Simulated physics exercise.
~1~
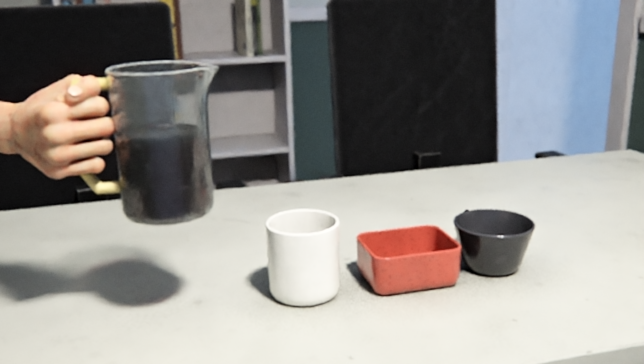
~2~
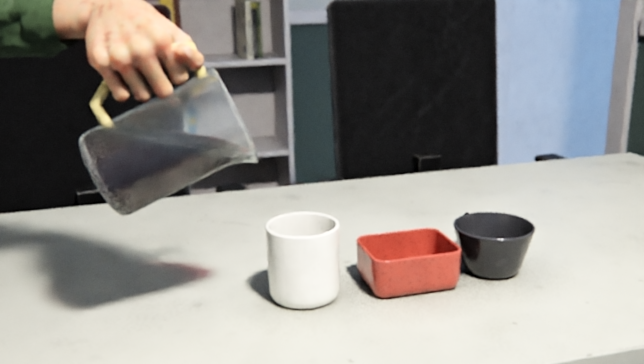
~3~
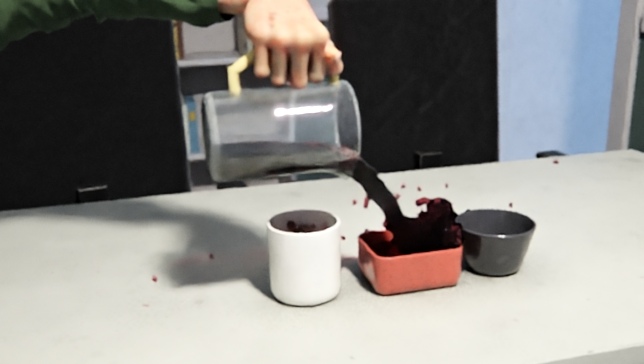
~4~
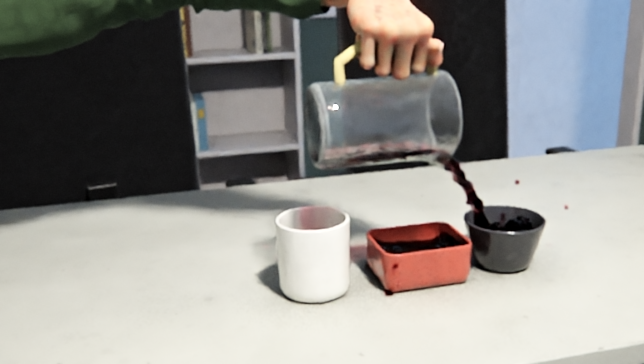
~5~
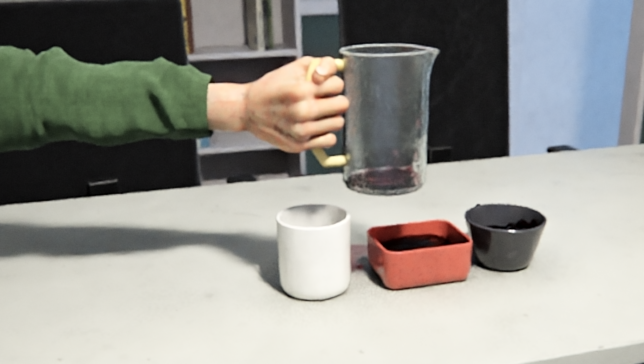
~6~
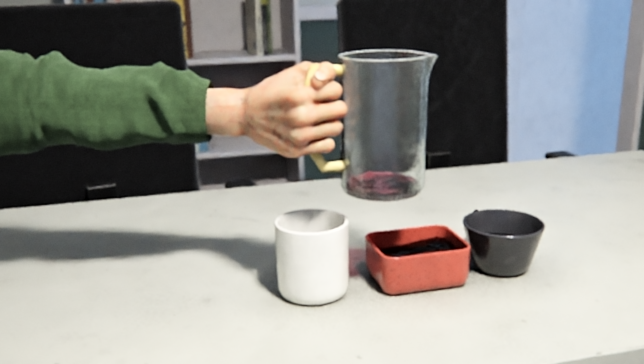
On a pale grey table top, with shelves and black chairs behind it, a white mug, a red oblong tub and a dark wide cup stand in a row. A hand holds a clear pitcher of dark wine to their left, then tips it rightwards as it moves towards them. With the pitcher lying almost flat, wine pours into the red tub and splashes up, scattering drops. The green-sleeved arm carries it further right, and the stream falls into the dark cup. Finally the hand holds the pitcher upright above the row, a little red wine left inside, while dark wine fills much of the tub.
